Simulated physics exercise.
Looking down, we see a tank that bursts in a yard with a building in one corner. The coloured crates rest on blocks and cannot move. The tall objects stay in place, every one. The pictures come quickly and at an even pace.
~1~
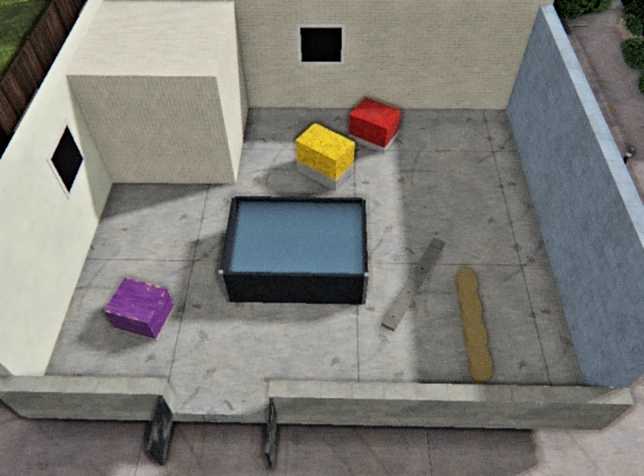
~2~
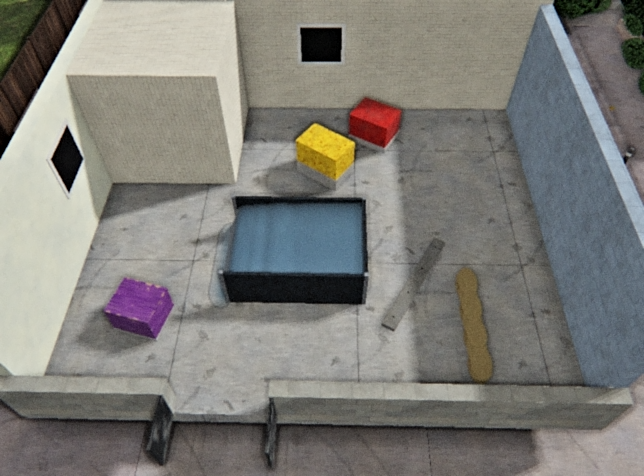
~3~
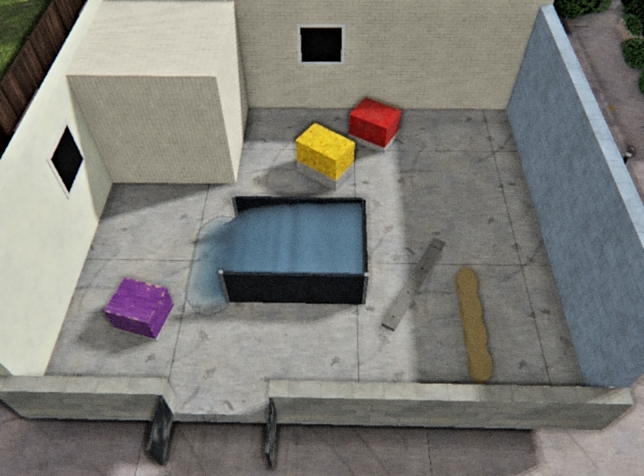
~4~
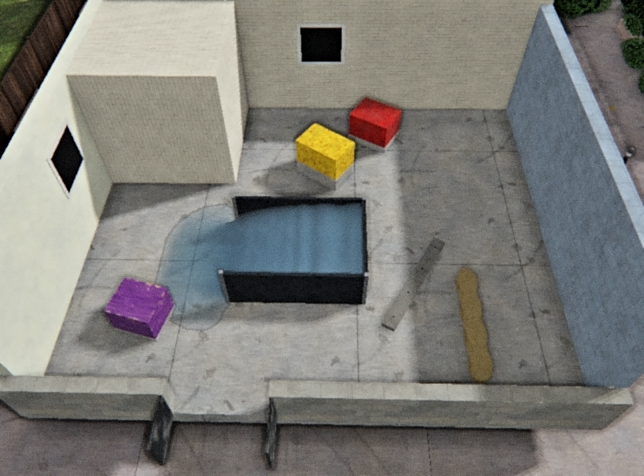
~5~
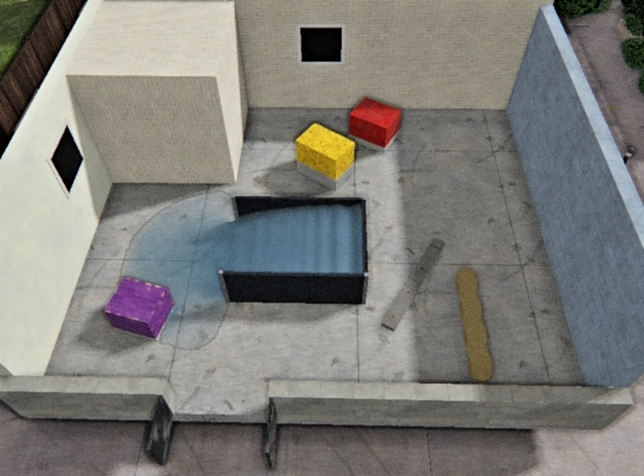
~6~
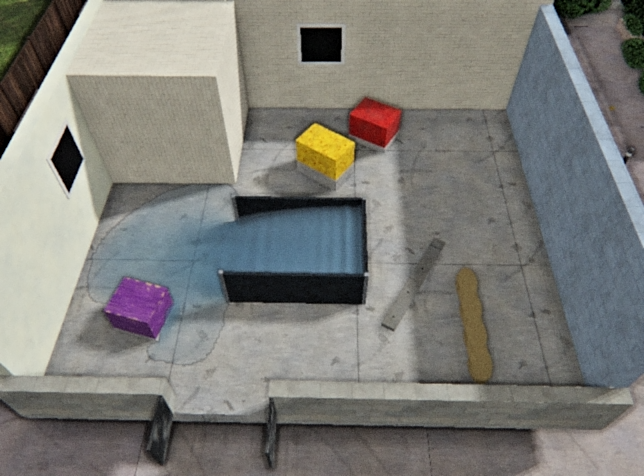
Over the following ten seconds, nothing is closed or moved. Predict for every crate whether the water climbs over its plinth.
My prediction: The red crate ends up dry; the purple crate ends up wet; the yellow crate ends up dry.
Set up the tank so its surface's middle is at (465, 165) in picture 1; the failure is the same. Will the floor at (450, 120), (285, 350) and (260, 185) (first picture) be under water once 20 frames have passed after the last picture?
Untouched, submerged, submerged.
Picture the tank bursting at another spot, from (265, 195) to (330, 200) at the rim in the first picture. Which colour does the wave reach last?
Last: The one in purple.
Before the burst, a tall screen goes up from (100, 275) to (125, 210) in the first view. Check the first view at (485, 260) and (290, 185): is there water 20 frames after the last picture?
As listed: No water, wet.
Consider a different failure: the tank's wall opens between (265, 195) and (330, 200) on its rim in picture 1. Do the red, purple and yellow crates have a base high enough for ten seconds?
The red crate is overtopped, the purple crate is not overtopped, and the yellow crate is overtopped.
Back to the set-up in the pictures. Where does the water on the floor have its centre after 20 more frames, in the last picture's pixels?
My reading is close to (178, 263).
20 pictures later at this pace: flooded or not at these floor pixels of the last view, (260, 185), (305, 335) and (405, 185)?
Going through them in order, I'd say drenched, clear and clear.
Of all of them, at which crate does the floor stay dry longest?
Last of all: The crate marked red.
A moment on, water covers 20 % of the floor; the red crate not reached, the purple crate water round its plinth, the yellow crate not reached.
Next, water covers 25 % of the floor; the red crate not reached, the purple crate water round its plinth, the yellow crate not reached.
Then, water covers 30 % of the floor; the red crate not reached, the purple crate water round its plinth, the yellow crate water round its plinth.
Later, water covers 65 % of the floor; the red crate water round its plinth, the purple crate water round its plinth, the yellow crate water round its plinth.
In the end, water covers 95 % of the floor; the red crate stayed above the water, the purple crate was topped, the yellow crate stayed above the water.
